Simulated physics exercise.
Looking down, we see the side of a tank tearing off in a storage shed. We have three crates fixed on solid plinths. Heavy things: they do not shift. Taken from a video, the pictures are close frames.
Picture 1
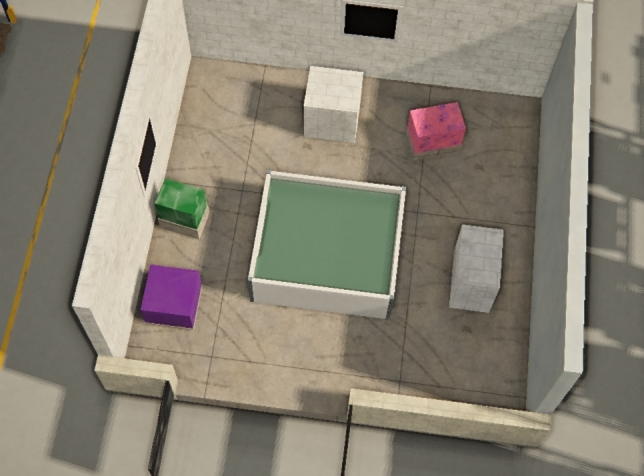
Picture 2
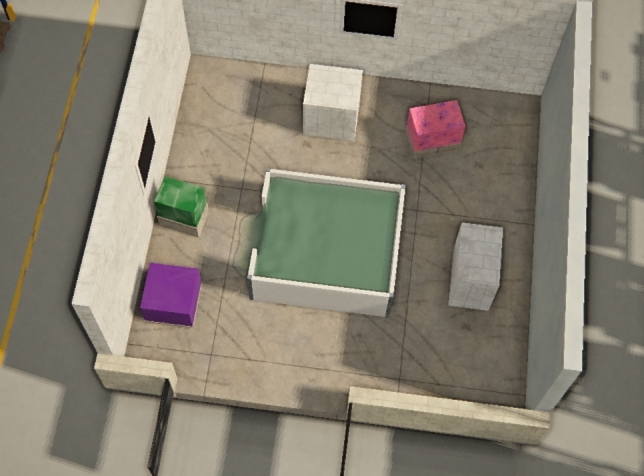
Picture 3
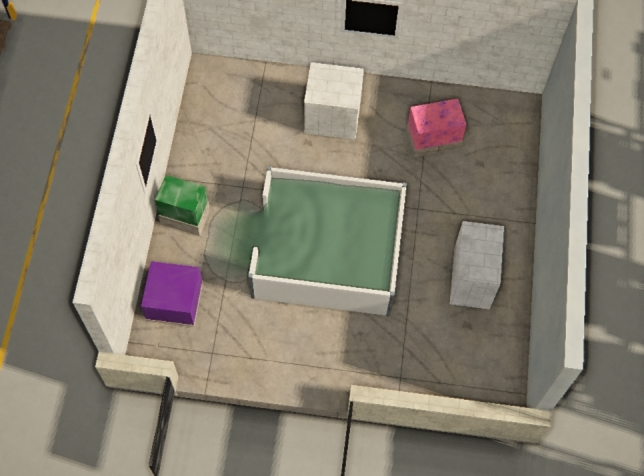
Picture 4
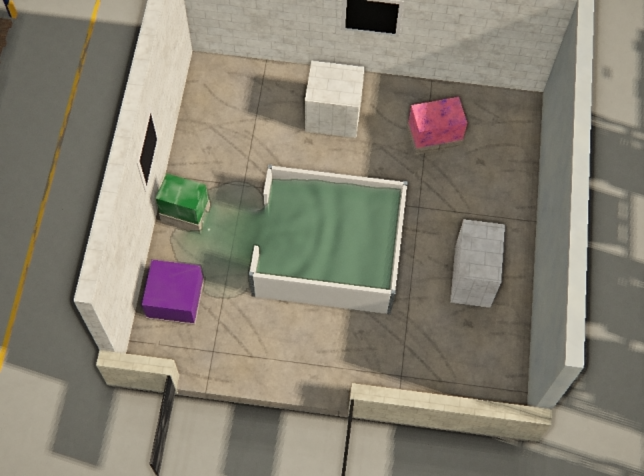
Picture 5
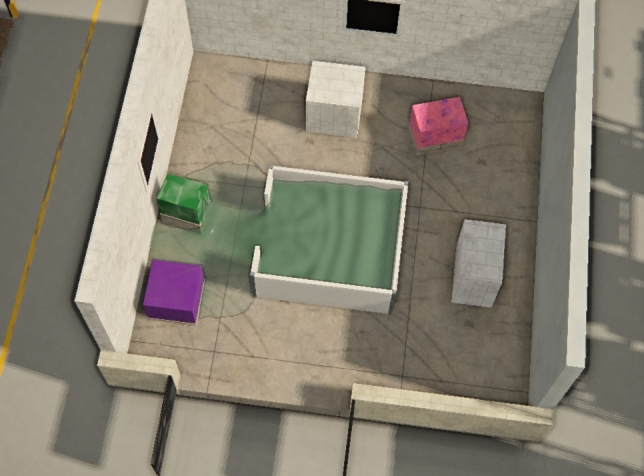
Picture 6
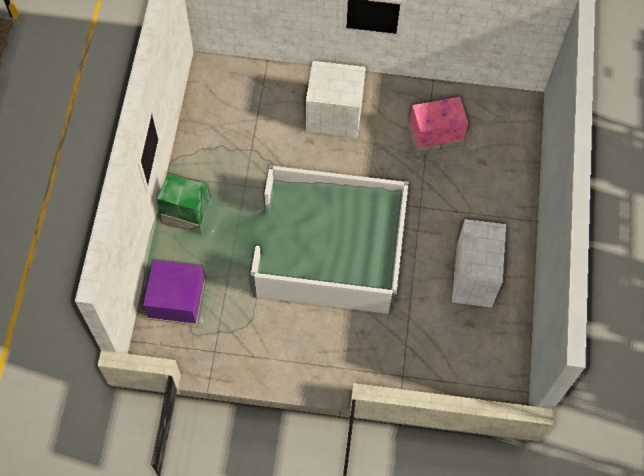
Green water drains through a gap that opens in the left side of a white-walled tank, spreading leftward across the shed floor between and around a green box and a purple box, while the surrounding boxes stay still.
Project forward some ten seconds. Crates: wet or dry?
My prediction: The pink crate will have no water on it; the purple crate will have water on it; the green crate will have water on it.
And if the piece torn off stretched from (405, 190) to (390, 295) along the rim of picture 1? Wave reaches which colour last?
The green crate.
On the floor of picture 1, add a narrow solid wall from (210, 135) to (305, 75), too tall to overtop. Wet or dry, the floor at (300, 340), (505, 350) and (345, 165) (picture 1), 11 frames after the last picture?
One by one: Spared, spared, spared.
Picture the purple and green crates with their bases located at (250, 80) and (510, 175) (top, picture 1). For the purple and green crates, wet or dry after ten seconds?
So the purple one gets reached and the green one stays high and dry.
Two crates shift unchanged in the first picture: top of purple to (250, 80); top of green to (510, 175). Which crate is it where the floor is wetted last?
The crate marked green, I think.
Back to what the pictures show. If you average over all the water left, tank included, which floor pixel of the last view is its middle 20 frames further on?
Around pixel (270, 223).
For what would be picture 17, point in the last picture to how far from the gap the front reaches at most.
Somewhere about (194, 55).
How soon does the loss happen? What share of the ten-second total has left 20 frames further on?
About 15 per cent.
A moment on, water covers 20 % of the floor; the pink crate not reached, the purple crate water round its plinth, the green crate water round its plinth.
Next, water covers 35 % of the floor; the pink crate not reached, the purple crate water round its plinth, the green crate water round its plinth.
Then, water covers 50 % of the floor; the pink crate not reached, the purple crate water round its plinth, the green crate water round its plinth.
Later, water covers 80 % of the floor; the pink crate water round its plinth, the purple crate water round its plinth, the green crate water round its plinth.
In the end, water covers 100 % of the floor; the pink crate stayed above the water, the purple crate was topped, the green crate was topped.
